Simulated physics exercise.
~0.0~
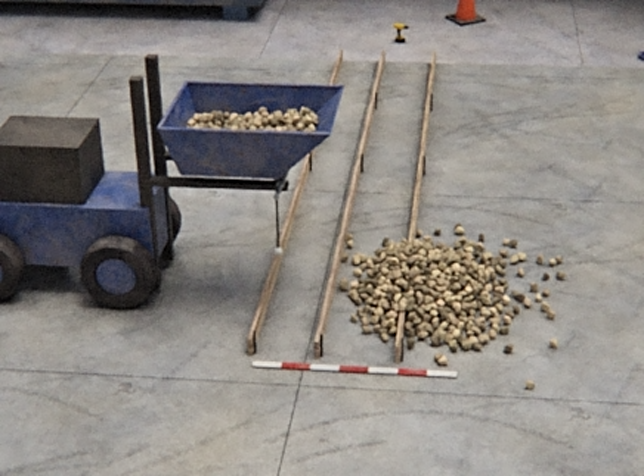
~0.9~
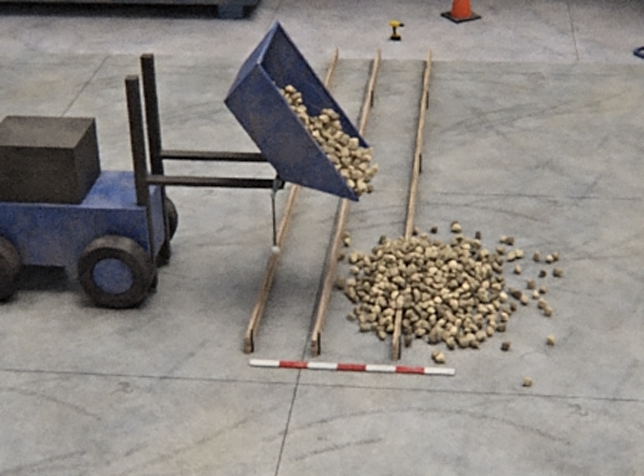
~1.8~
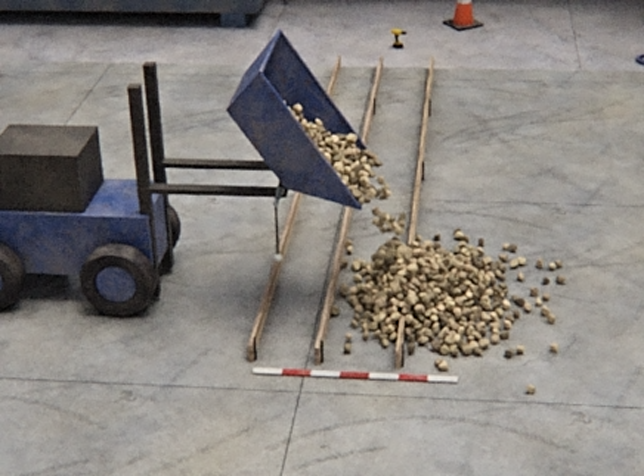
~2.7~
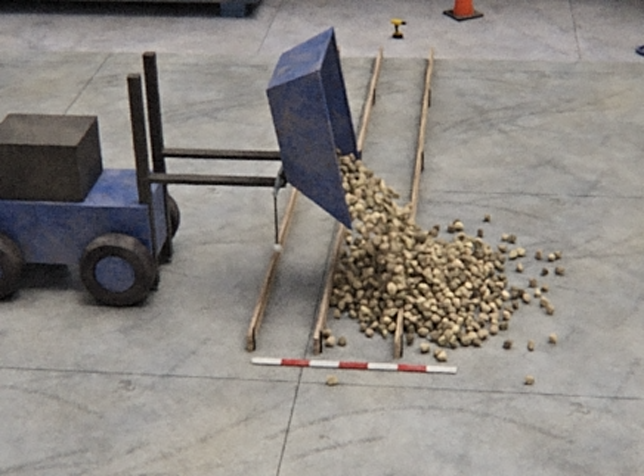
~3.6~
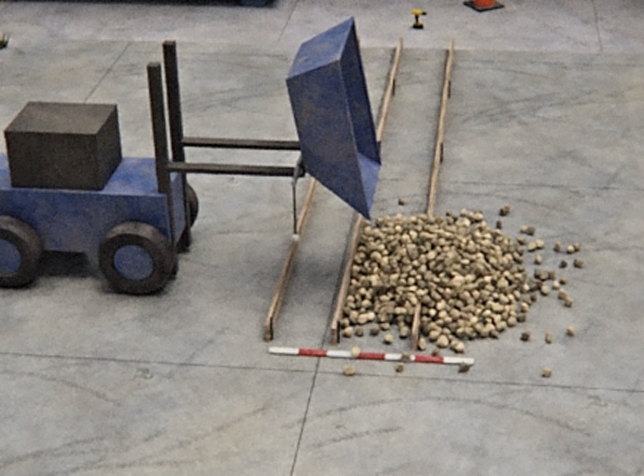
Blue skip on a fork truck tipping in two stages, pouring its stones onto a loose pile across the boards until empty.
